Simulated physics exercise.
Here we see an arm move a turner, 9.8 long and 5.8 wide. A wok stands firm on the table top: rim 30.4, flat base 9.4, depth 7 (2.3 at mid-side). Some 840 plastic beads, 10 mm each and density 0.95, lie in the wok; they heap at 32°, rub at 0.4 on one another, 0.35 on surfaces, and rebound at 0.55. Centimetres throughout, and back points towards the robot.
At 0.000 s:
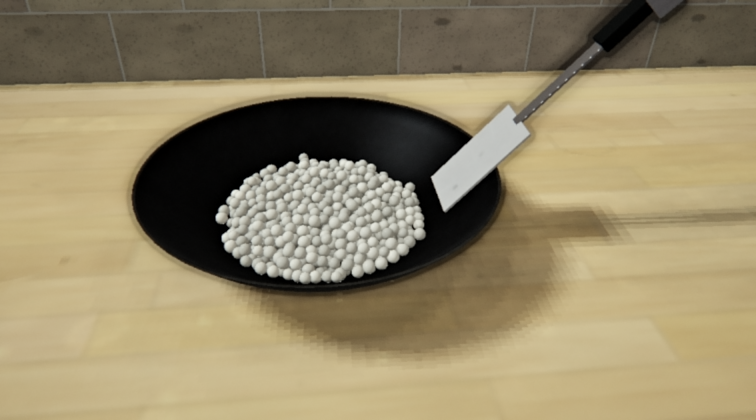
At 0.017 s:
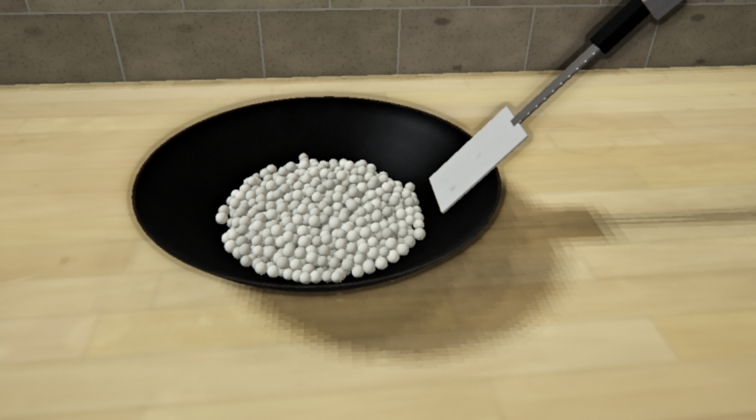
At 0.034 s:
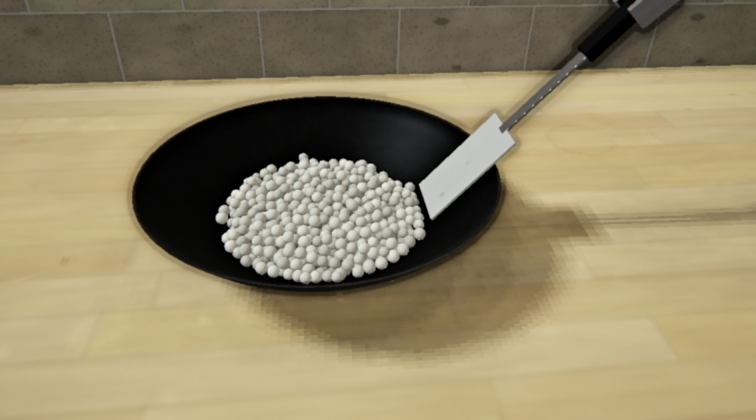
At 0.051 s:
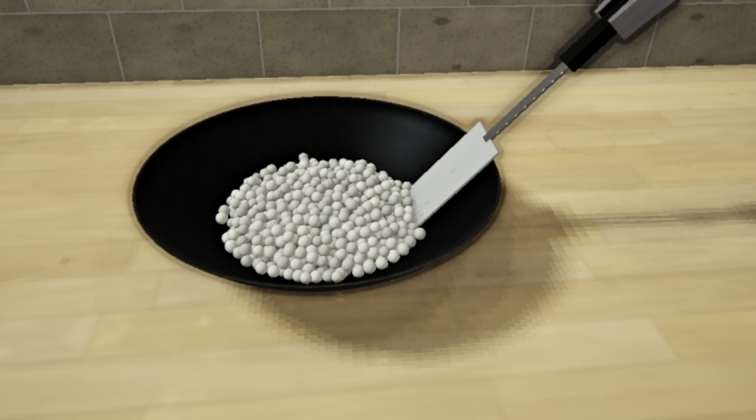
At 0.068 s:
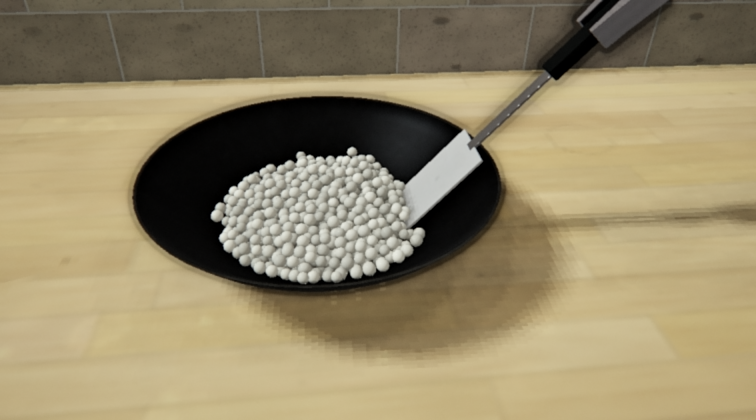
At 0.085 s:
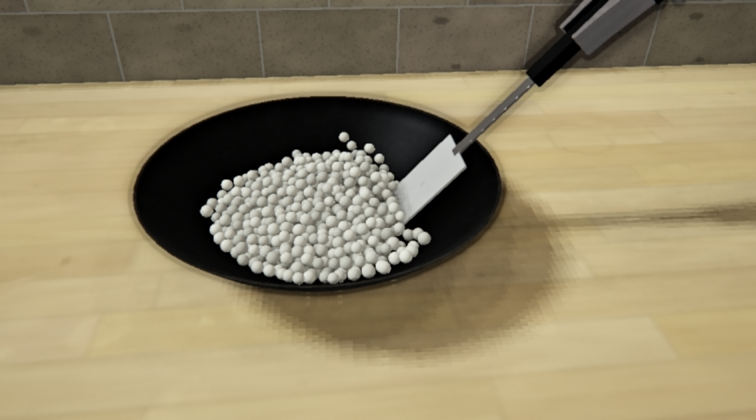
The clip shows a black wok of small whitish beads on a wooden surface as a turner moves down and left into the pile's right side, pushing beads slightly leftward while a few shift up along the back edge.
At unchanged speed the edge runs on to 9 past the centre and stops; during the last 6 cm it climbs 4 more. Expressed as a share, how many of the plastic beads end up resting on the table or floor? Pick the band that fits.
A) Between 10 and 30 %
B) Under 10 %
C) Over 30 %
Between 10 and 30 % (A).
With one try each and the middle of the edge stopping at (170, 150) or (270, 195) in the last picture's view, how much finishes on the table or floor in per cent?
Roughly 20 and 0 per cent.
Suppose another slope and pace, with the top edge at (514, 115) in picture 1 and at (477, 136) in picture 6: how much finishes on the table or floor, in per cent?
5 %.
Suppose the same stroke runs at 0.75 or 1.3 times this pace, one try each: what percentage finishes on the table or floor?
Roughly 10 percent for the first try, 20 percent for the second.
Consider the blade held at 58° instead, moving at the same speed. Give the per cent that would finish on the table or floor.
Then roughly 10 percent.
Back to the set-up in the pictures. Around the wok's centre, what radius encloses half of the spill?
The answer is around 36 cm.
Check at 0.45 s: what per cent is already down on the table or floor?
Some 5 per cent.
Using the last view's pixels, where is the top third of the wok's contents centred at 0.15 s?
Roughly at pixel (293, 200).
After 0.15 s, sloping 48°, highest piece 7 above the table; 836 in the wok.
After 0.22 s, sloping 48°, highest piece 7 above the table; 835 in the wok, 1 on the blade or in flight.
After 0.45 s, sloping 48°, highest piece 9 above the table; 713 in the wok, 61 on the table or floor, 62 on the blade or in flight.
After 1.50 s, sloping 48°, highest piece 6 above the table; 713 in the wok, 123 on the table or floor.
In the end, 713 in the wok, 123 on the table or floor. That is 15 % on the table or floor.
